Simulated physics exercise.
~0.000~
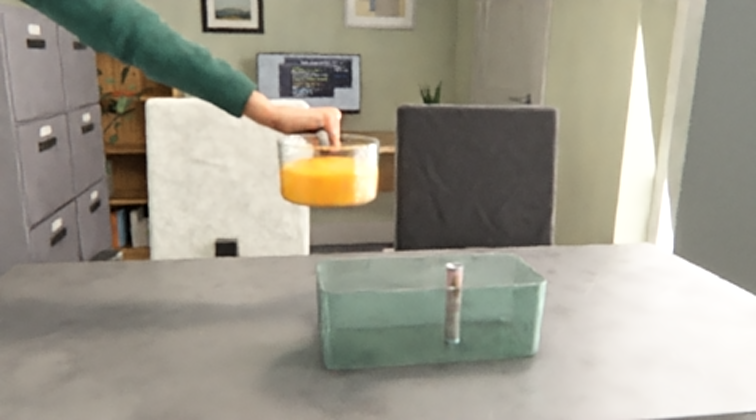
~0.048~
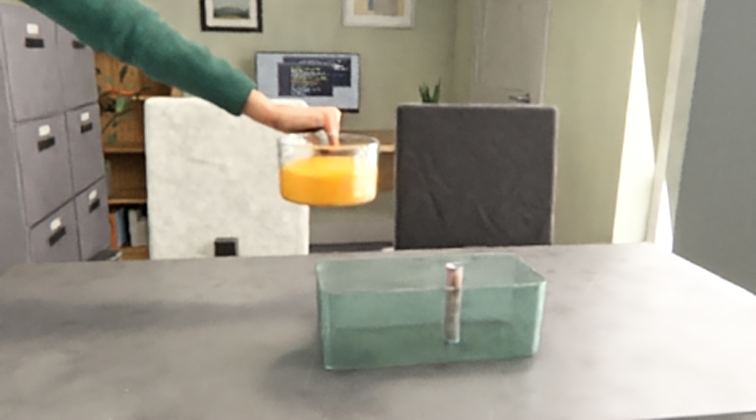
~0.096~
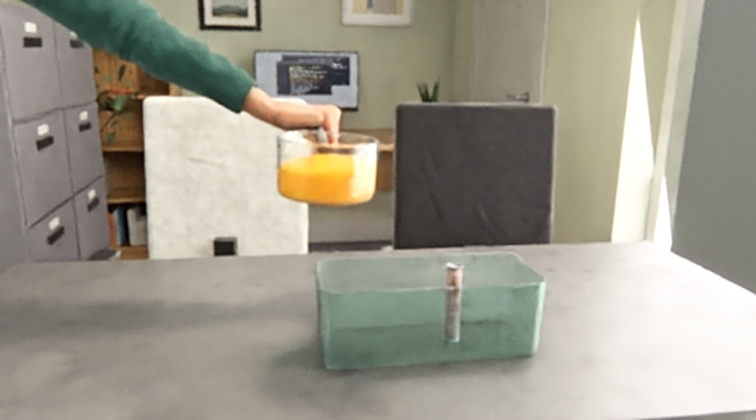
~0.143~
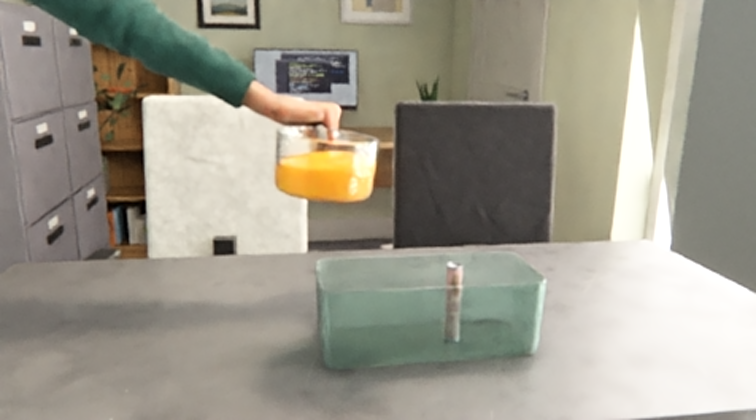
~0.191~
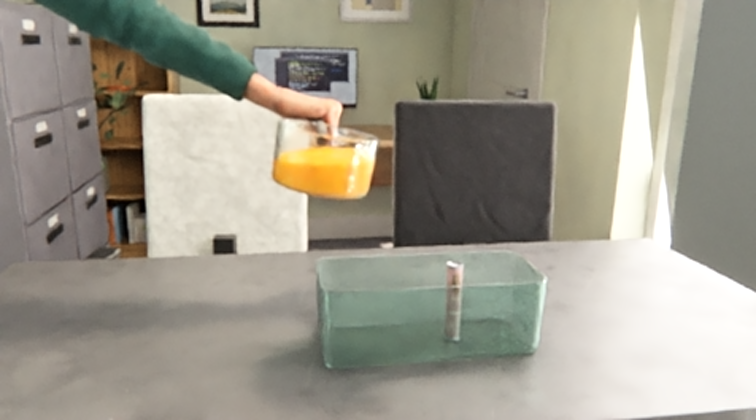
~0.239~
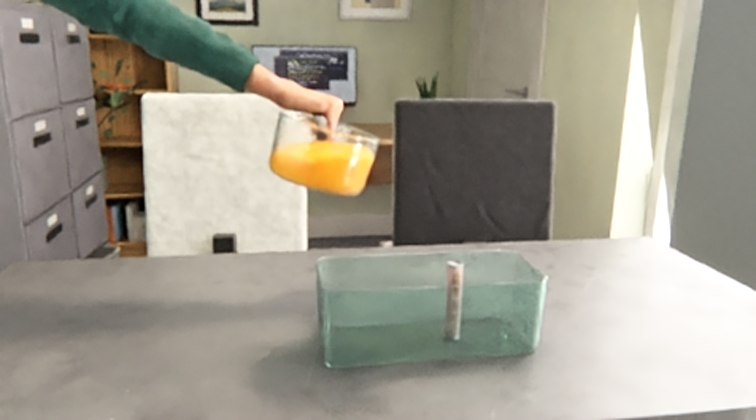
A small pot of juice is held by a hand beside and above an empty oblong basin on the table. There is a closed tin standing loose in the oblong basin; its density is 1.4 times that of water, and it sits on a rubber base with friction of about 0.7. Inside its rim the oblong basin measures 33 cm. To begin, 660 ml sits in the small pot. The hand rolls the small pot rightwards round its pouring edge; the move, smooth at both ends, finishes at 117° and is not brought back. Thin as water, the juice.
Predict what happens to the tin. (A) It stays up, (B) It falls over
The answer is B.
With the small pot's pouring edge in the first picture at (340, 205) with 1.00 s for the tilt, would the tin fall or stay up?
Then it stays on its base.
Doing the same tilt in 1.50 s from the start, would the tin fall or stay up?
In that case the tin overturns.
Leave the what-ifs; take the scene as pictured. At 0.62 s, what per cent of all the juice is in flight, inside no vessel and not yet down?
Roughly 34 percent.
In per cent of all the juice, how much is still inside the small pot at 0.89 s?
Around 8 in a hundred.
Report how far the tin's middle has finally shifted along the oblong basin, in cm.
Around 6.0 cm.
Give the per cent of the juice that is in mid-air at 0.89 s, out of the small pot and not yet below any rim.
Some 32 per cent.
After 0.62 s the tilt is 80° and 67 per cent is still to pour; the tin stands where it began.
After 0.89 s the tilt is 114° and 8 per cent is still to pour; the tin stands where it began.
After 1.18 s the tilt is 117° and 0 per cent is still to pour; the tin leans 43°.
After 1.50 s the tilt is 117° and 0 per cent is still to pour; the tin lies on its side.
In the end the tin lies on its side.
